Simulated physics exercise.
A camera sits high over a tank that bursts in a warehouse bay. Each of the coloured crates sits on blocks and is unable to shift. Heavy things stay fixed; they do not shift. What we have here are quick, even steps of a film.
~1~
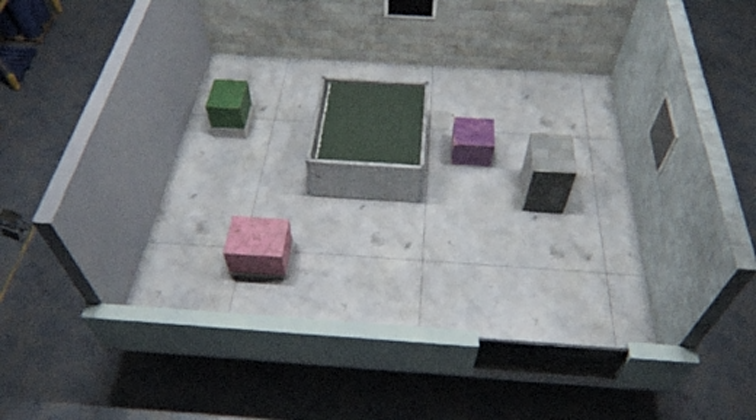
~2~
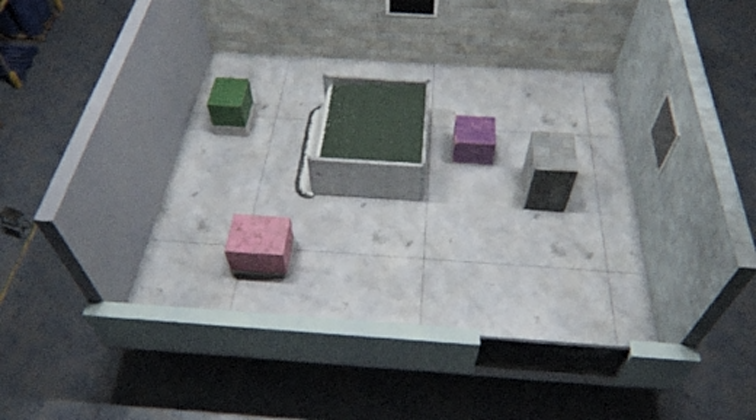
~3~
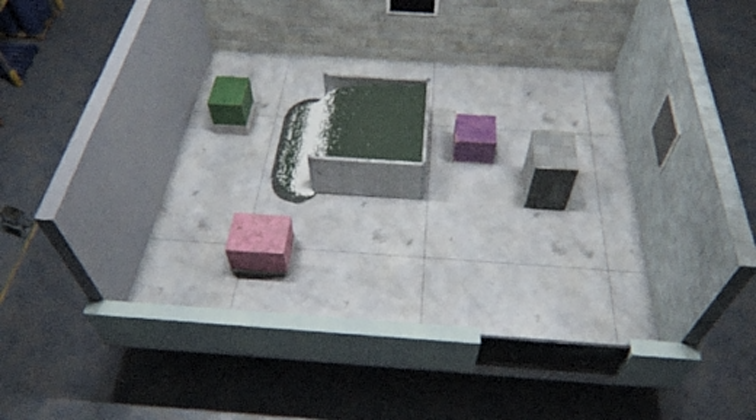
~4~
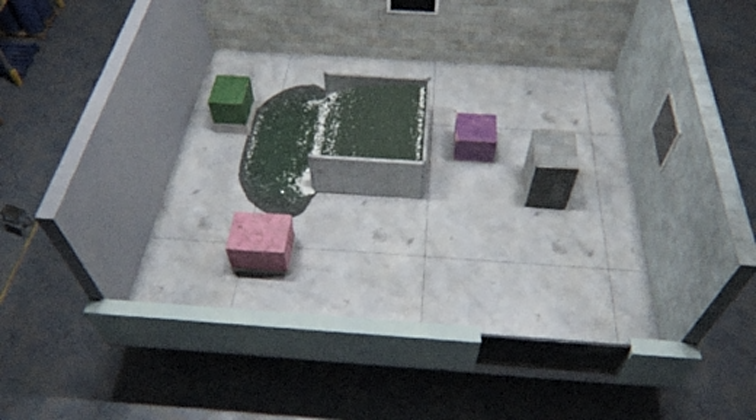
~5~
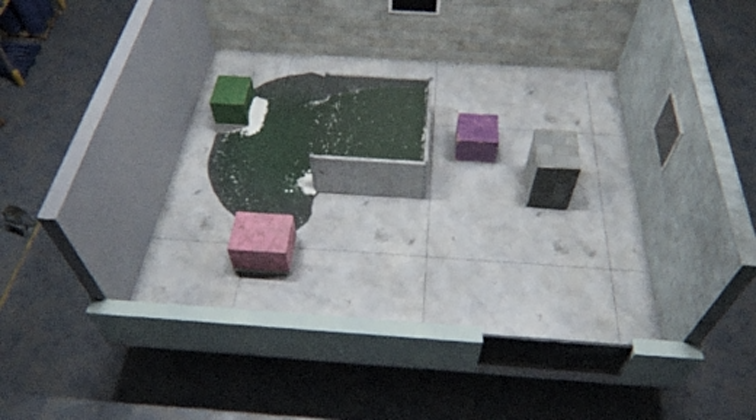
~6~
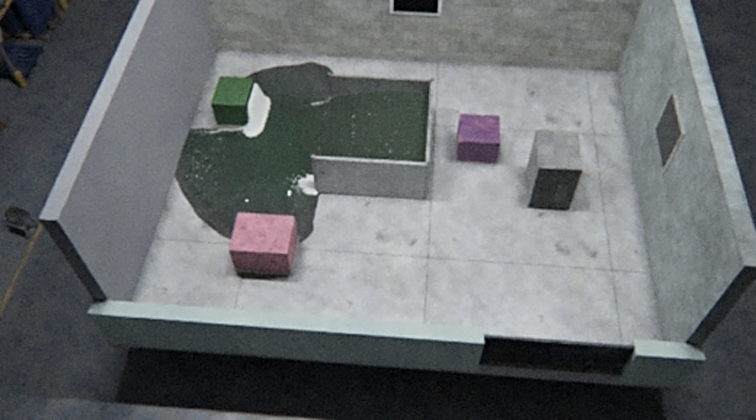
Warehouse bay with a walled enclosure, dark green water pouring from an open tank's left side, spreading around green and pink crates.
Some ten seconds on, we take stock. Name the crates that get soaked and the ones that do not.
The purple crate gets soaked; the green crate gets soaked; the pink crate gets soaked.
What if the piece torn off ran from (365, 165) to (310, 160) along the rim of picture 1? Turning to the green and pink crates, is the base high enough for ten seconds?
In short: Green crate stays untouched; pink crate gets drenched.
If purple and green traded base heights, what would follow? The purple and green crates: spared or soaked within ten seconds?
Purple: Stays clear; green: Is reached.
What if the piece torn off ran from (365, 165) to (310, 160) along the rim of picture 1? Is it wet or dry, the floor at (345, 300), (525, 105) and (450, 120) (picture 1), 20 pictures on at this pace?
Soaked, untouched, untouched.
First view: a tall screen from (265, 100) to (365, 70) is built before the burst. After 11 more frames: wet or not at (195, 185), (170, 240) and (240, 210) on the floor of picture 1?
The first point comes out inundated, the next inundated, the last inundated.
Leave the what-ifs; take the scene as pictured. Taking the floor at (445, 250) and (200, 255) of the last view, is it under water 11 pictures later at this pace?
The first place is spared and the second is inundated.
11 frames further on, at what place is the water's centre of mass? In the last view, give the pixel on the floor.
I'd put it at around (268, 153).
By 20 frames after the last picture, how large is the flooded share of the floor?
My estimate is near 45 per cent.
A moment on, water covers 25 % of the floor; the purple crate not reached, the green crate water round its plinth, the pink crate water round its plinth.
Next, water covers 30 % of the floor; the purple crate not reached, the green crate water round its plinth, the pink crate water round its plinth.
Then, water covers 45 % of the floor; the purple crate not reached, the green crate water round its plinth, the pink crate water round its plinth.
Later, water covers 95 % of the floor; the purple crate water round its plinth, the green crate water round its plinth, the pink crate water round its plinth.
In the end, water covers 100 % of the floor; the purple crate was topped, the green crate was topped, the pink crate was topped.
